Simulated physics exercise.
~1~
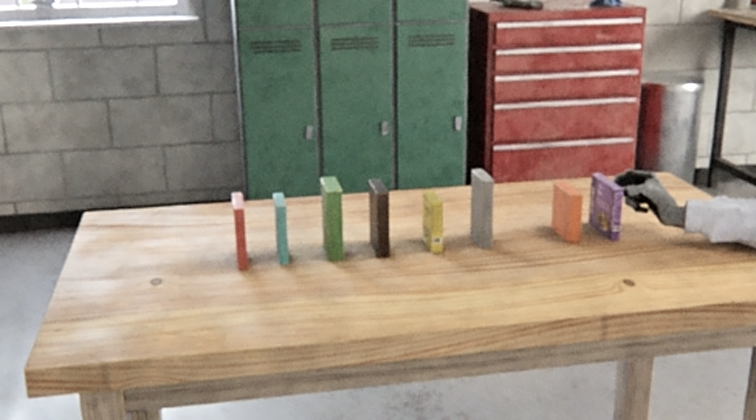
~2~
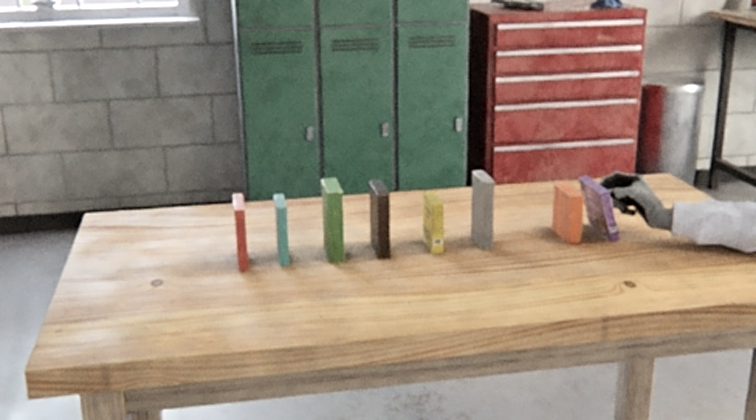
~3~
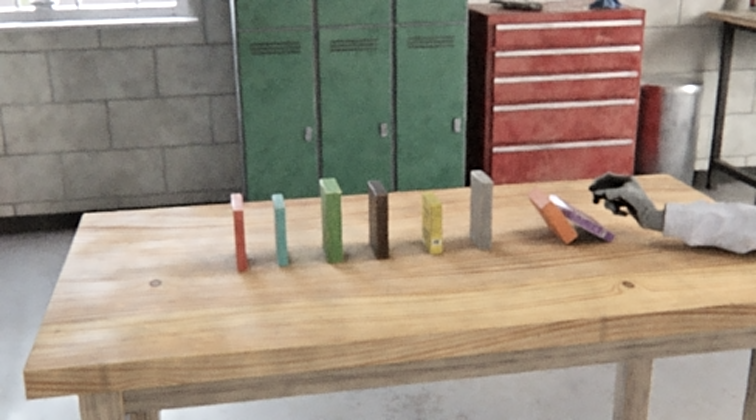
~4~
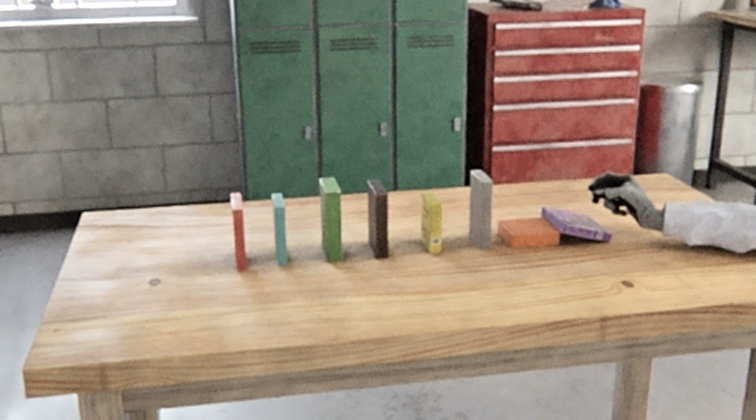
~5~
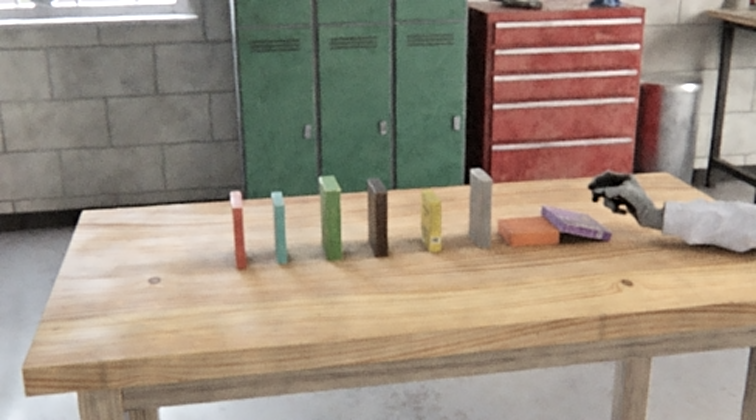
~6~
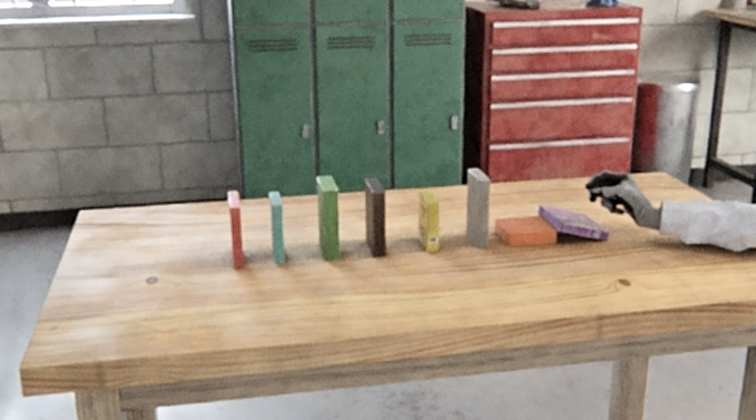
A gloved hand tips the purple packet left, toppling the orange board; the others stay upright.
